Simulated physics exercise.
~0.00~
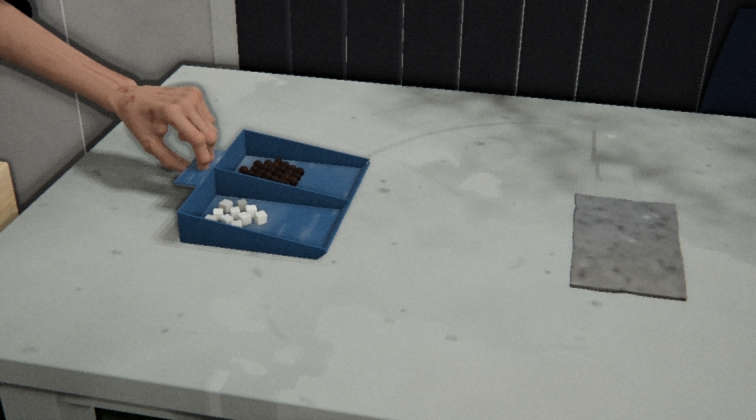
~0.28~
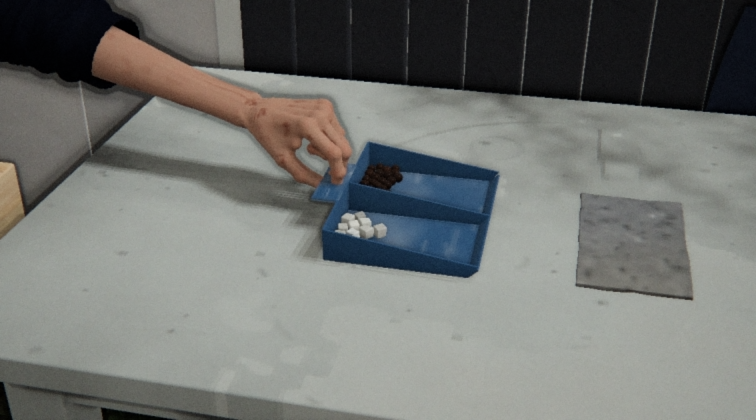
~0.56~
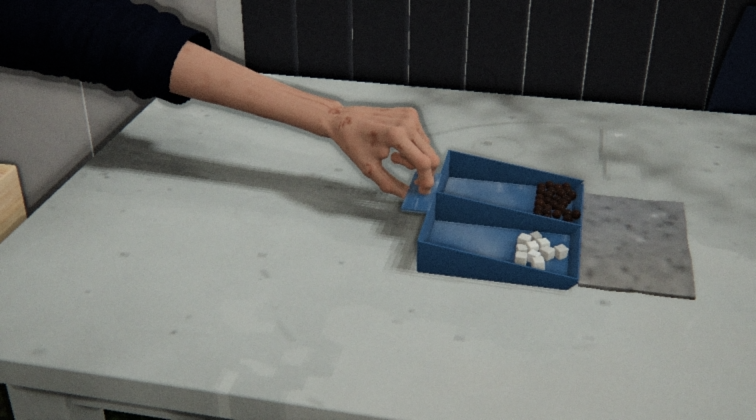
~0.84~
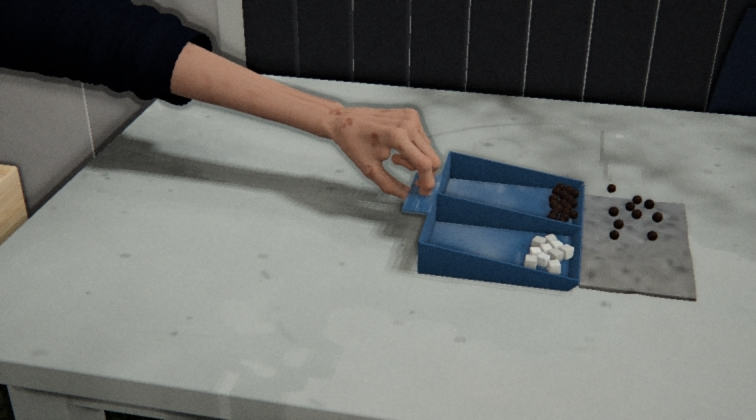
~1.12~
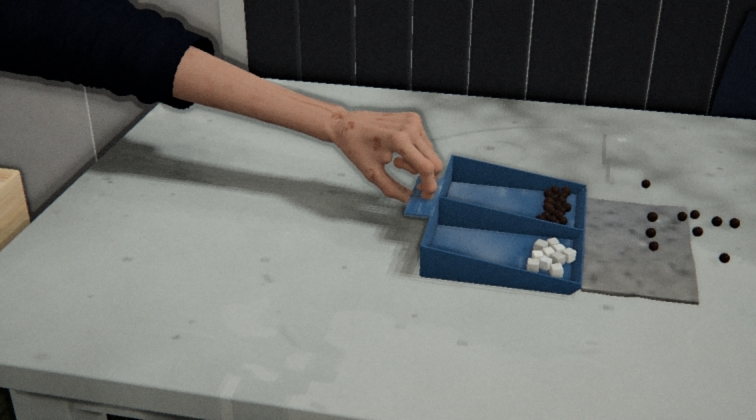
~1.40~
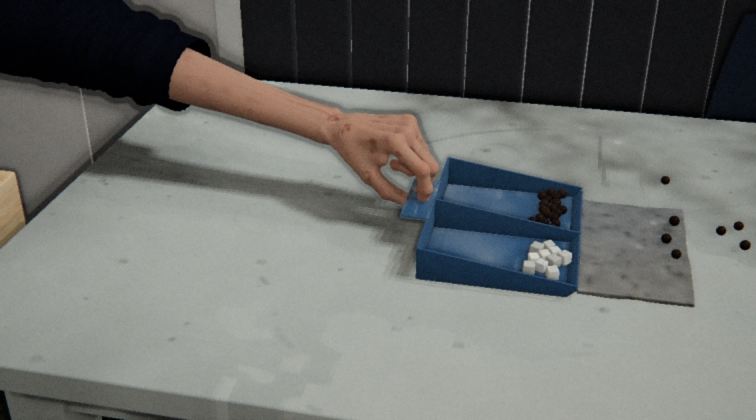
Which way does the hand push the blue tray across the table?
The hand pushes the tray to the right, until it stops at the grey slab.
